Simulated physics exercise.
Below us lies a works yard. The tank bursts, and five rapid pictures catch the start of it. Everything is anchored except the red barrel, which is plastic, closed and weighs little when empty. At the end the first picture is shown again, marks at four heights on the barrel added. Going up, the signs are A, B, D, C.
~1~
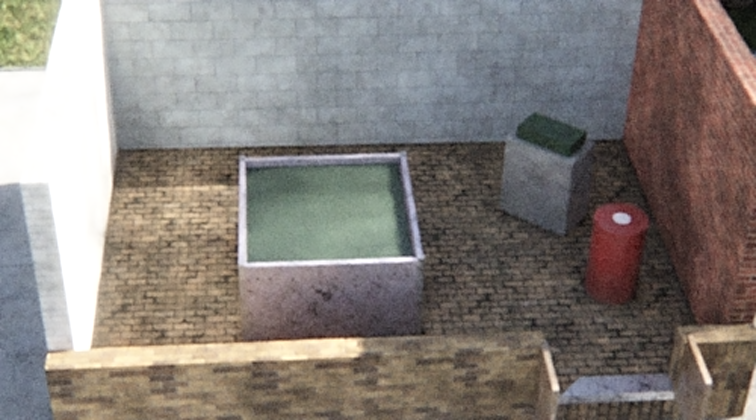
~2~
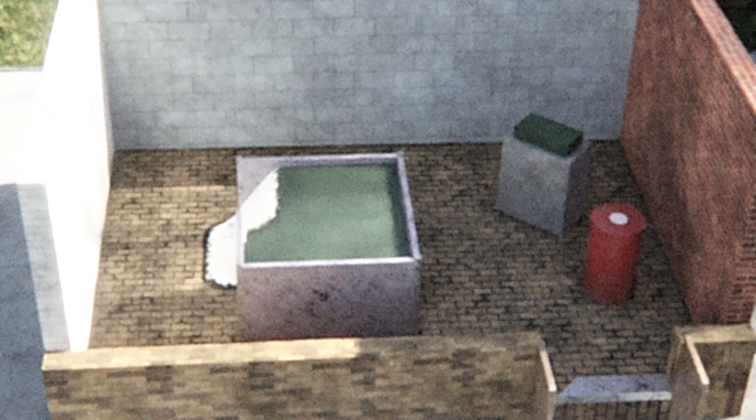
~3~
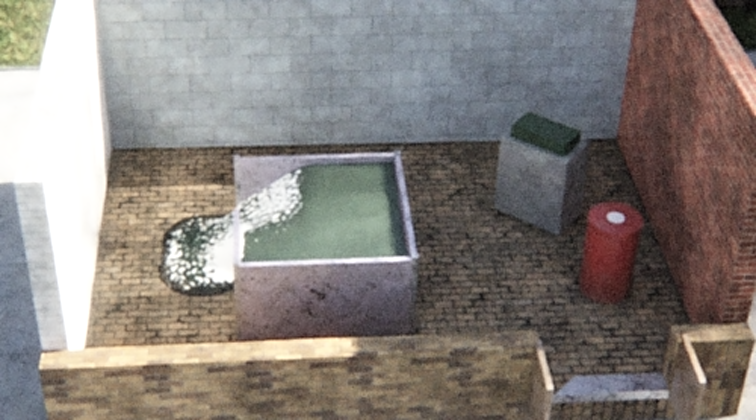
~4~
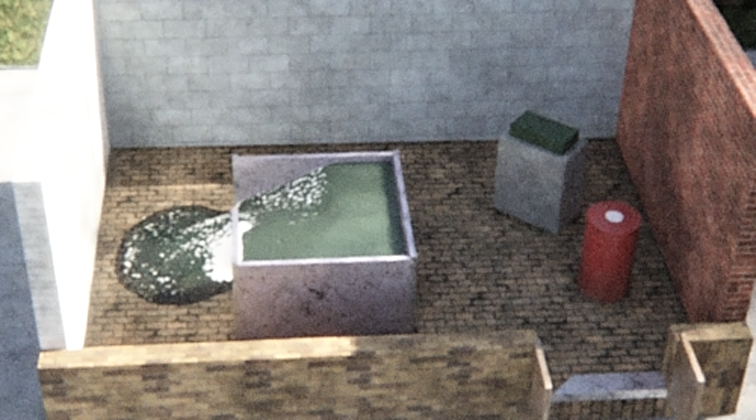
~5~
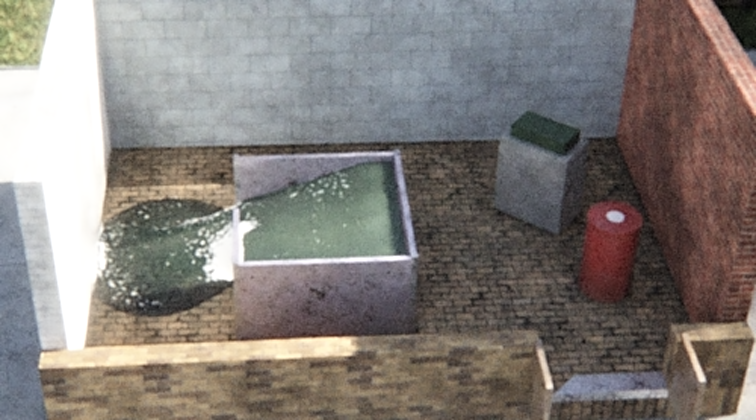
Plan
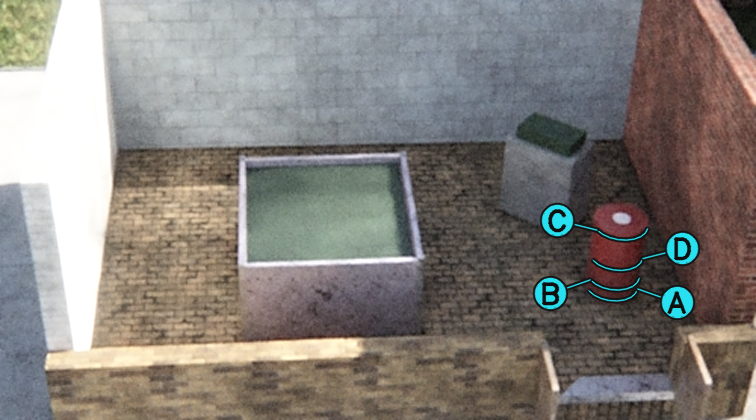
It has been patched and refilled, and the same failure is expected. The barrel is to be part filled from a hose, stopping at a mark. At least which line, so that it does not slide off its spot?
Go for B.
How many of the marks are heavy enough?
Three of the four.
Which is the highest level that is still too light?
A it is.
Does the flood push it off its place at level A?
Yes, that goes wrong.
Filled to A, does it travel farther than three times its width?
No, less.
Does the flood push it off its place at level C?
No, that is safe.
On the marked copy, A at (617, 300); B at (618, 290); C at (626, 240); D at (621, 270); from the bottom up A, B, D, C.
With A, it is pushed about its own width away.
With B, it does not move.
With C, it does not move.
With D, it does not move.
